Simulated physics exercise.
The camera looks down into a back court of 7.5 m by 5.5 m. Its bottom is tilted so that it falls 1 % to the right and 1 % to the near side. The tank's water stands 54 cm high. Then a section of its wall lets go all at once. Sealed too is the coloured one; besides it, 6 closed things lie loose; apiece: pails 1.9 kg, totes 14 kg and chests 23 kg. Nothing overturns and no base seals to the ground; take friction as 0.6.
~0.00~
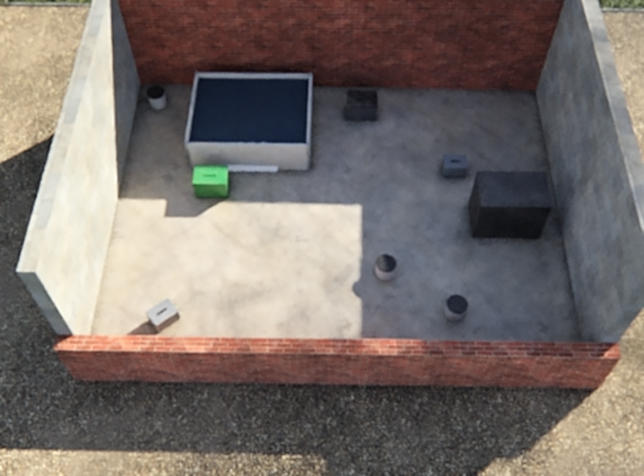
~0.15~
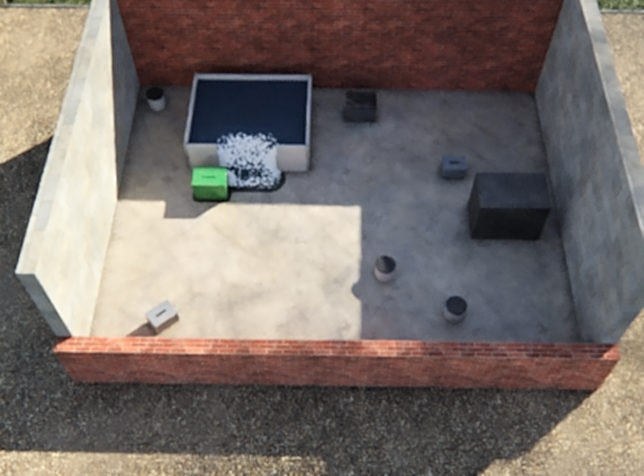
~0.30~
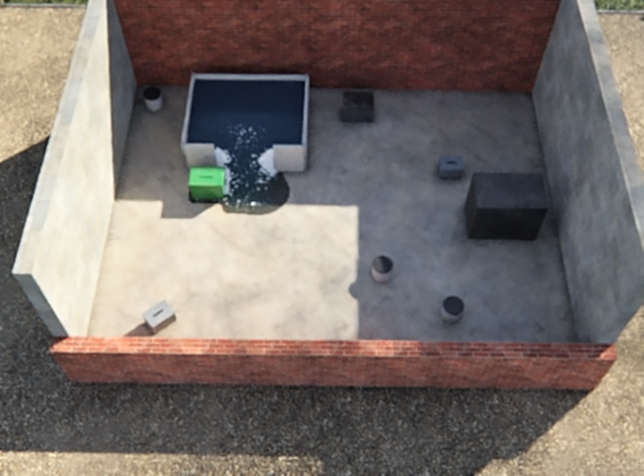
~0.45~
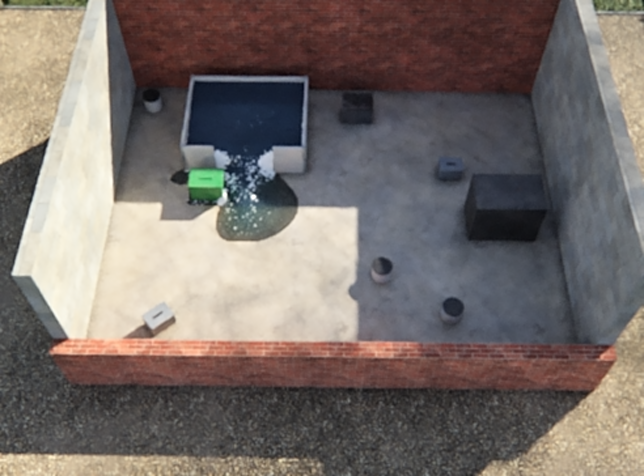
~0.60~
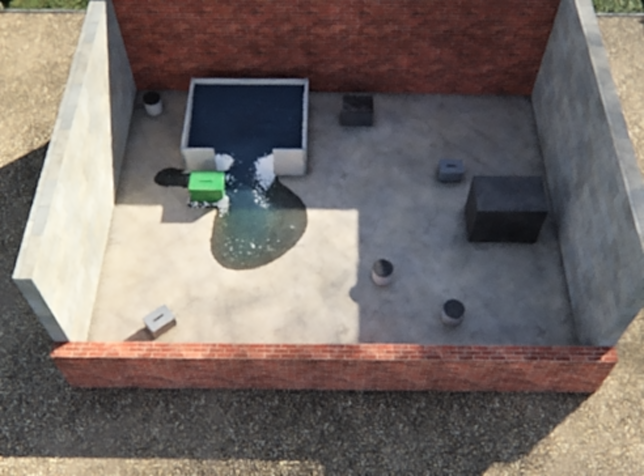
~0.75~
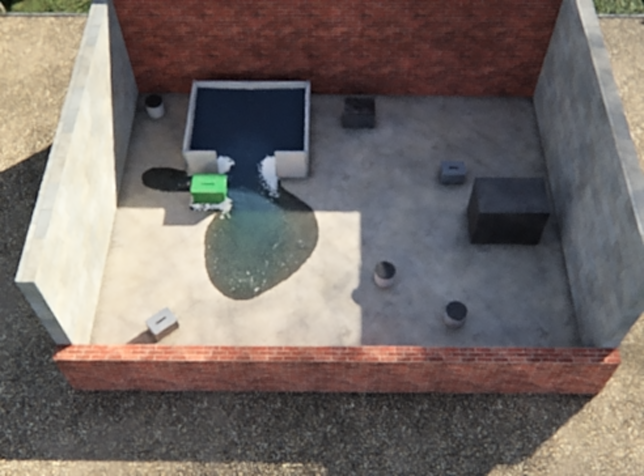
Water pouring through a gap in the front of a raised tank and spreading across a walled court, wetting around a still green chest.
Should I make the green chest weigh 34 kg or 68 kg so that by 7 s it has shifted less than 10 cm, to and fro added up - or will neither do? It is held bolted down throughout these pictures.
Make it 68 kg.
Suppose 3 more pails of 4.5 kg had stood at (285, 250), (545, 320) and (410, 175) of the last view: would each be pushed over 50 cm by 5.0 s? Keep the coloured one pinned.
Results, in sequence: Exceeded / exceeded / not exceeded.
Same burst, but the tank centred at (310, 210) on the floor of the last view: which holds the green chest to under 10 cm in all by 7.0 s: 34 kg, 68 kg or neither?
Then it turns out the lighter mass already works.
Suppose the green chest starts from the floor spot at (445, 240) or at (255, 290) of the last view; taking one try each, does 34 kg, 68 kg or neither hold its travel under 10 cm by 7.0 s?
Well, the little one does for the first, just the big one for the second.
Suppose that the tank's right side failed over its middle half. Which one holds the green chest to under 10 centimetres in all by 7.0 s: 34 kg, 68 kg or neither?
Then I'd expect the light mass to do.
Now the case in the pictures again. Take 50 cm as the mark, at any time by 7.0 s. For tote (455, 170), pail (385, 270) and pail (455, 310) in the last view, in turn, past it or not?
Order as listed: Below threshold / above threshold / above threshold.
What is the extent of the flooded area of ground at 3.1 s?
The covered patch comes to about 23 m2.
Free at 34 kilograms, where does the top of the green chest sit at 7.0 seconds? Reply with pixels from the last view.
Roughly at pixel (176, 205).
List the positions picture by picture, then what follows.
The first picture shows the green chest at (210, 174) rests on the ground; water covers 3.3 m2; 0 of 7 have shifted.
The second picture shows the green chest at (209, 176), on the bottom; 3.7 m2 under water; 0 of 7 have shifted.
The third picture shows the green chest at (207, 176), on the bottom; water covers 4.3 m2; 0 of 7 have shifted.
The fourth picture shows the green chest at (206, 178) rests on the ground; water covers 5.0 m2; 0 of 7 have shifted.
The fifth picture shows the green chest at (206, 180) rests on the ground; 5.9 m2 under water; 0 of 7 have shifted.
The sixth picture shows the green chest at (209, 183), on the bottom; water covers 7.0 m2; 0 of 7 have shifted.
After 1.4 s the green chest would be 56 cm from its start with 34 kg and 2 cm from its start with 68 kg; 11 cm of water round it then.
After 3.1 s the green chest would be 67 cm from its start with 34 kg and 3 cm from its start with 68 kg; 8 cm of water round it then.
After 4.9 s the green chest would be 67 cm from its start with 34 kg and 3 cm from its start with 68 kg; 5 cm of water round it then.
After 7.0 s the green chest would be 67 cm from its start with 34 kg and 3 cm from its start with 68 kg; 6 cm of water round it then.
